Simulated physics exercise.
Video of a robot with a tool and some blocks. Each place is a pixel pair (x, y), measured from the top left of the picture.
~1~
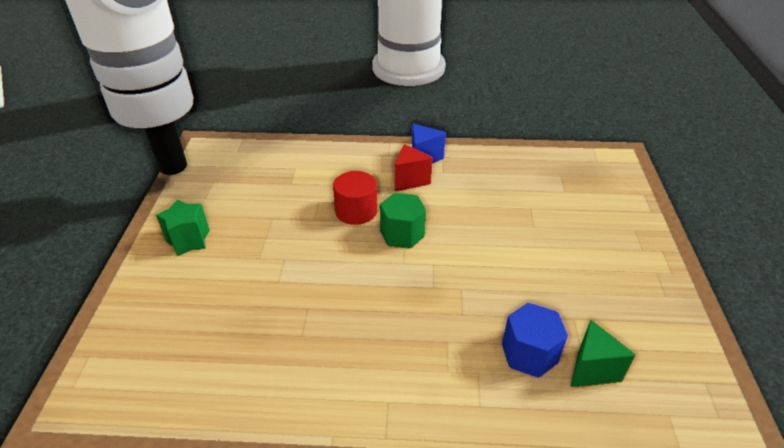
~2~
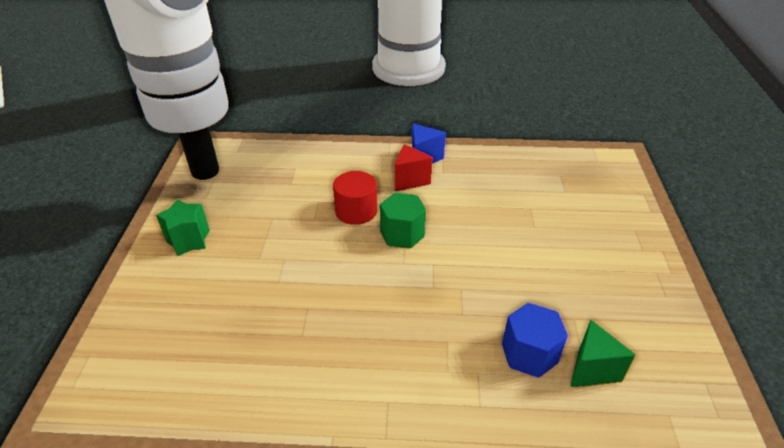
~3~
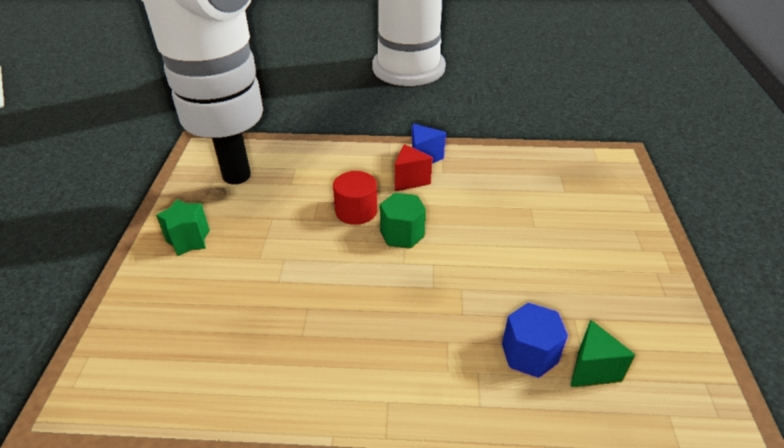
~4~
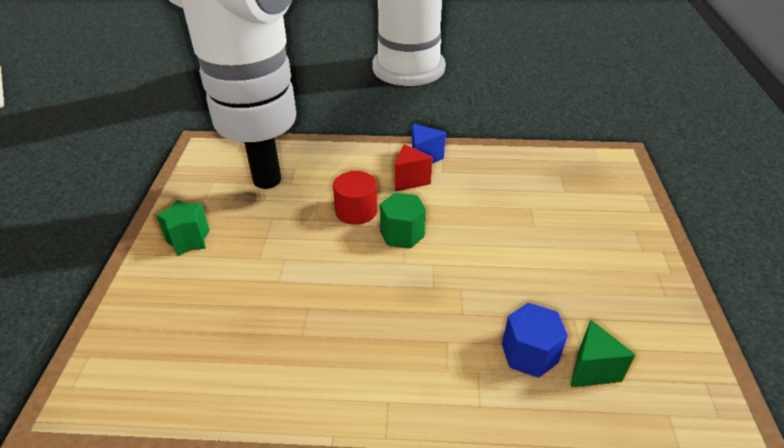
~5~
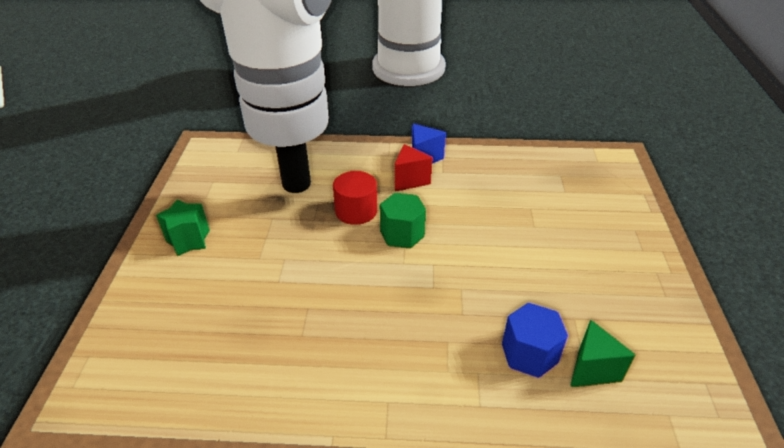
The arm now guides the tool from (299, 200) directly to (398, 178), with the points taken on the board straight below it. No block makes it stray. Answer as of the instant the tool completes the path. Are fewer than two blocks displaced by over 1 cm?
Going by the path, yes.
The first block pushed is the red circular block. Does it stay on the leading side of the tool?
Slid away.
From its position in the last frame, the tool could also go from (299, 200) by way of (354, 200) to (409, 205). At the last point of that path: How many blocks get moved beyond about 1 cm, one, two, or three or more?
Number moved: 2.
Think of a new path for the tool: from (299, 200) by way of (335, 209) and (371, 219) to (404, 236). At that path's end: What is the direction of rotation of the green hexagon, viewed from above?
From above, it looks like the green hexagon goes clockwise.
What follows on the original path. One third of the way, tool (333, 178); nothing pushed yet.
Two thirds of the way, tool (366, 171); nothing pushed yet.
At the end, tool (398, 164); red circular block still; red triangular piece (424, 154).
